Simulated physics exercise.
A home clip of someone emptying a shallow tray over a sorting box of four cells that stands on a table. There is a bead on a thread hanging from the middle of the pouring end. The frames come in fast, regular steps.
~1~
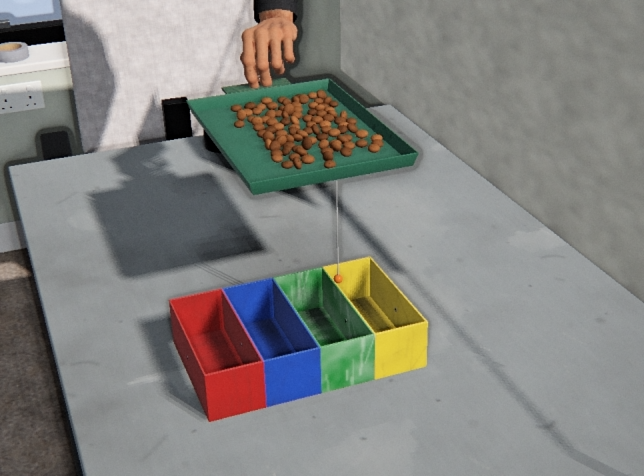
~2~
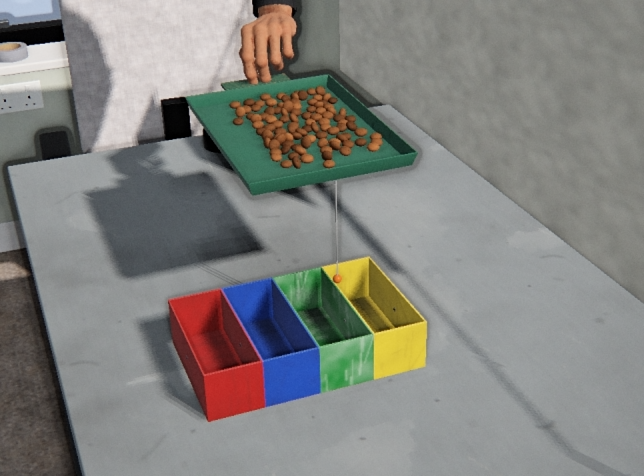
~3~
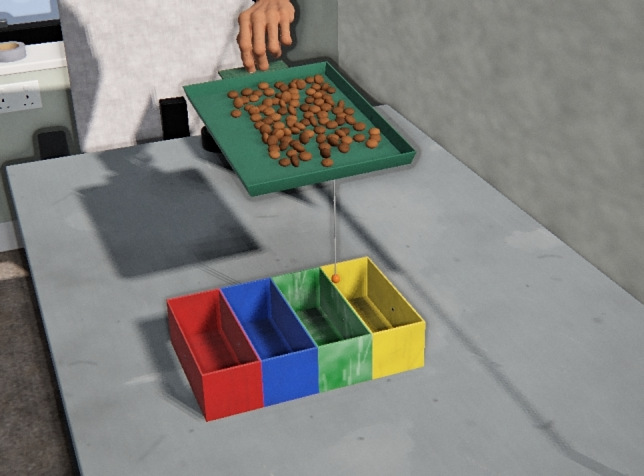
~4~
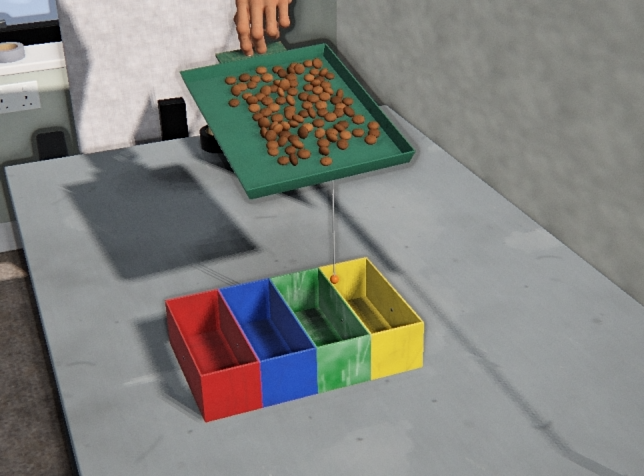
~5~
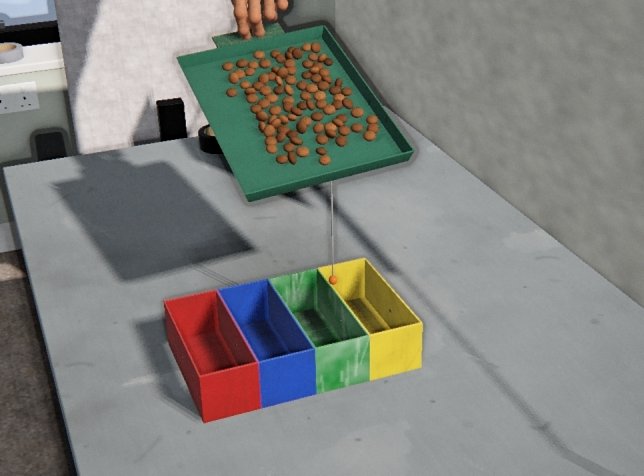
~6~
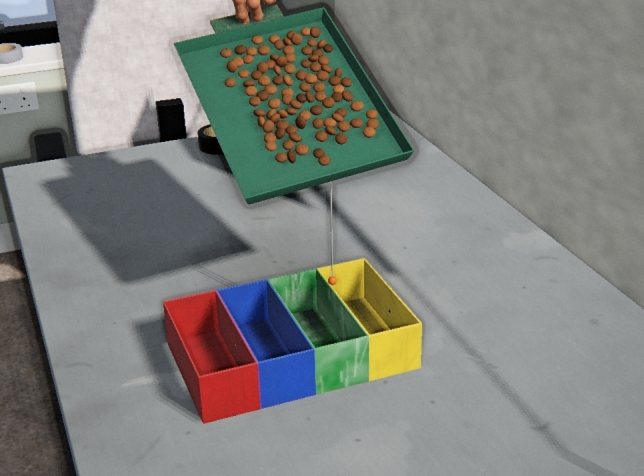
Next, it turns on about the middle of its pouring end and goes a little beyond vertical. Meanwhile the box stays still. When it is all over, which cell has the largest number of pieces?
The blue cell.
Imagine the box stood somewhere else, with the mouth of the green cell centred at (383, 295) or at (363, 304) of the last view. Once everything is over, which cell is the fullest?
So the first one goes to the cell in red and the second to the red one.
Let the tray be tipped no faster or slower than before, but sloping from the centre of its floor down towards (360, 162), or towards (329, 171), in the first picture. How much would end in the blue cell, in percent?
Close to 0 percent first and close to 10 percent second.
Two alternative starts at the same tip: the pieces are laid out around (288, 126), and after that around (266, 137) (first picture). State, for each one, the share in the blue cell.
Close to 50 per cent, followed by close to 60 per cent.
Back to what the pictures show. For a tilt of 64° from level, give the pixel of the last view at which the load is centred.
Near the pixel (294, 169).
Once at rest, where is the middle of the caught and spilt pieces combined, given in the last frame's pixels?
Near (291, 364).
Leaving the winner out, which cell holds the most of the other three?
That's that green cell.
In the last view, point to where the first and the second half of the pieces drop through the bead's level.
Near (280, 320) to start, and near (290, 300) afterwards.
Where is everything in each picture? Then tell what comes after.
In the first picture, corners of the pouring end at (253, 181) and (413, 152), level; middle of the load at (294, 128), bits of dog kibble; bead on its thread at (338, 279); red cell at (236, 387); blue cell at (293, 373); green cell at (348, 359); yellow cell at (401, 346).
In the second picture, corners of the pouring end at (252, 182) and (412, 152), level; middle of the load at (293, 126).
In the third picture, corners of the pouring end at (250, 183) and (411, 150), tipped barely, lowest at the left corner; middle of the load at (291, 119).
In the fourth picture, corners of the pouring end at (249, 187) and (410, 150), tipped a little, lowest at the left corner; middle of the load at (290, 110).
In the fifth picture, corners of the pouring end at (248, 191) and (409, 149), tipped clearly, lowest at the left corner; middle of the load at (288, 101).
In the sixth picture, corners of the pouring end at (248, 194) and (409, 149), tipped clearly, lowest at the left corner; middle of the load at (287, 93); red cell at (230, 389); blue cell at (287, 374); green cell at (342, 361); yellow cell at (395, 348).
Soon, tray tipped steeply; most on the tray; a small part falling or outside the box.
A while on, tray tipped past a quarter turn; a small part on the tray; about a third in the blue cell; about a quarter in the green cell; a small part in the red cell; a small part in the yellow cell; about a quarter falling or outside the box.
Towards the end, tray tipped past a quarter turn; about half in the blue cell; about a third in the green cell; a small part in the yellow cell; a small part in the red cell; a small part falling or outside the box.
Finally, tray tipped past a quarter turn; about half in the blue cell; about a third in the green cell; a small part in the yellow cell; a small part in the red cell; a small part outside the box.
